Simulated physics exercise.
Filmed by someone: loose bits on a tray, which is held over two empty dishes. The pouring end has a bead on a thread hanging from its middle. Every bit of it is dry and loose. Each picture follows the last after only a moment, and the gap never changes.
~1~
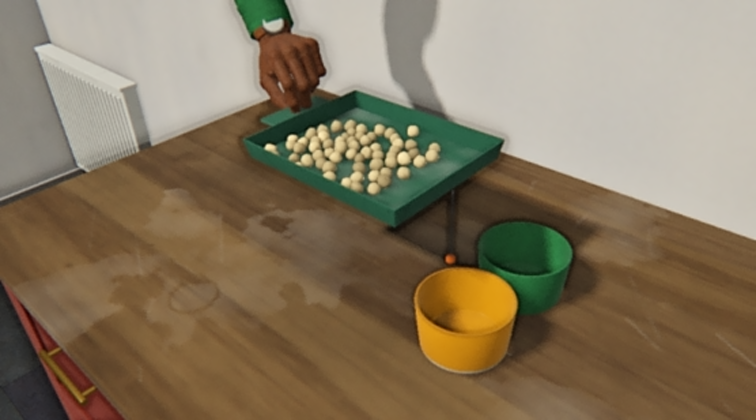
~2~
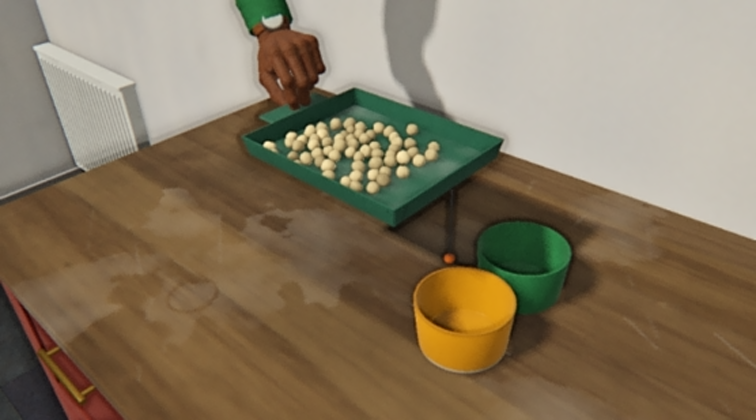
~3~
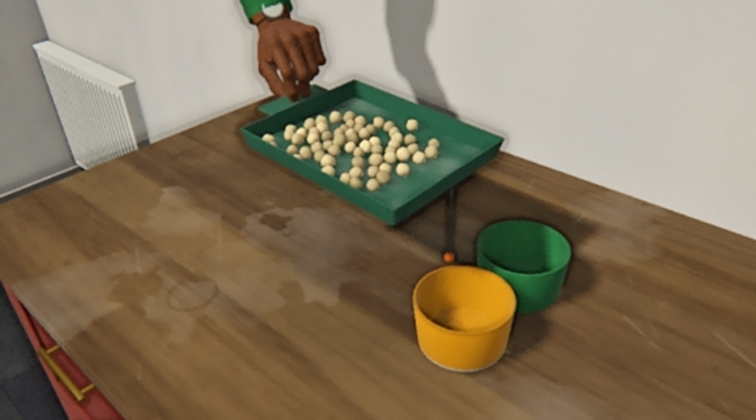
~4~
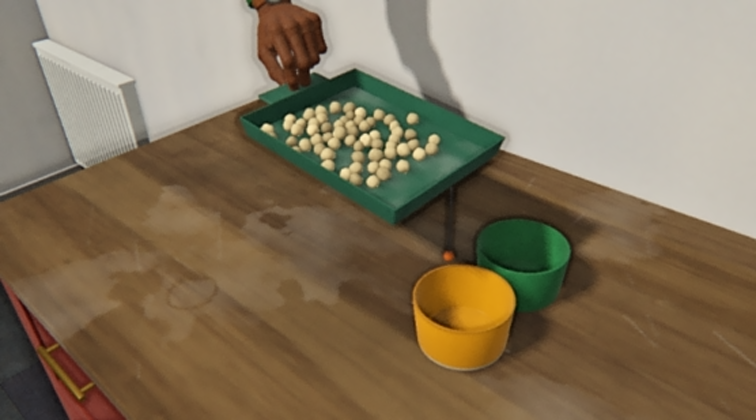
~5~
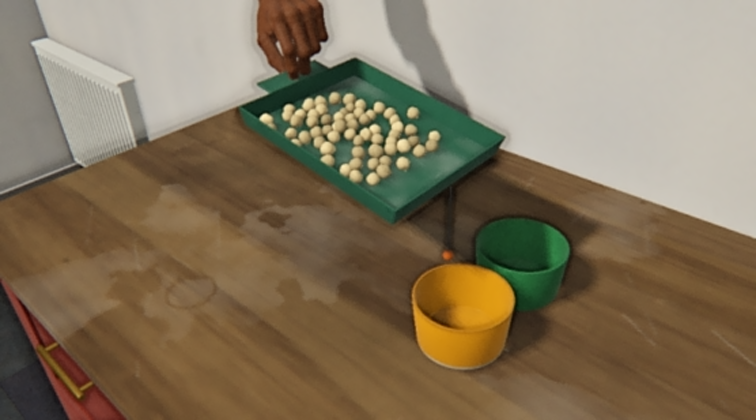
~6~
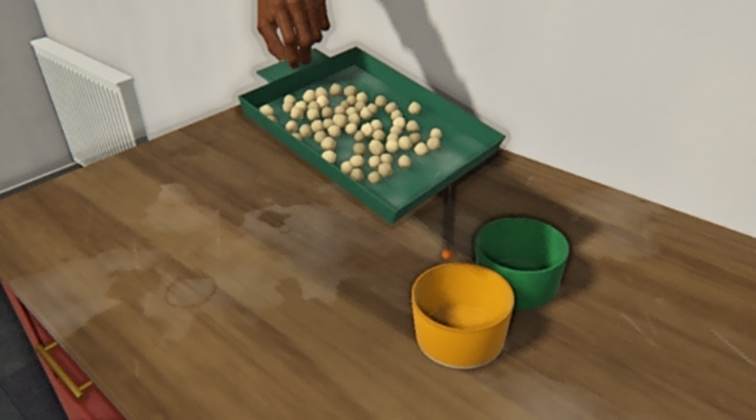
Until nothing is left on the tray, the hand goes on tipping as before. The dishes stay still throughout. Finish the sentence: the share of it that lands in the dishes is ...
... above one half.
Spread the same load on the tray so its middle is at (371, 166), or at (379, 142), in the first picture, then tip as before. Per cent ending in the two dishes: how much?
In order, 60 per cent then 70 per cent.
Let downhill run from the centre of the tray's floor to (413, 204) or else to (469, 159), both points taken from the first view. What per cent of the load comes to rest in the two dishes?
I'd say roughly 40 percent with the first slope, 50 percent with the other.
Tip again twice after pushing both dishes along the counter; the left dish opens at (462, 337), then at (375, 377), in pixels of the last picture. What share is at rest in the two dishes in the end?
90 %, then 80 %.
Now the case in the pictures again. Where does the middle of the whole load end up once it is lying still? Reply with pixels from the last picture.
The centre comes to rest near (468, 339).
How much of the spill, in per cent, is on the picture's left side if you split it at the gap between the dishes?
About 60 percent.
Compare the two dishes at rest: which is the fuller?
Answer: The one at left.
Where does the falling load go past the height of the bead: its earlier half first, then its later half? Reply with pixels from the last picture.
I'd place the first part at (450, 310) and the rest at (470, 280).
Soon, tray tipped steeply; all on the tray.
A while on, tray tipped right over; most on the tray; a stray few in the left dish; a stray few outside both; about a quarter in the air.
Towards the end, tray tipped past a quarter turn; about half in the left dish; a small part in the right dish; about a third outside both.
Finally, tray tipped past a quarter turn; about half in the left dish; a small part in the right dish; about a third outside both.
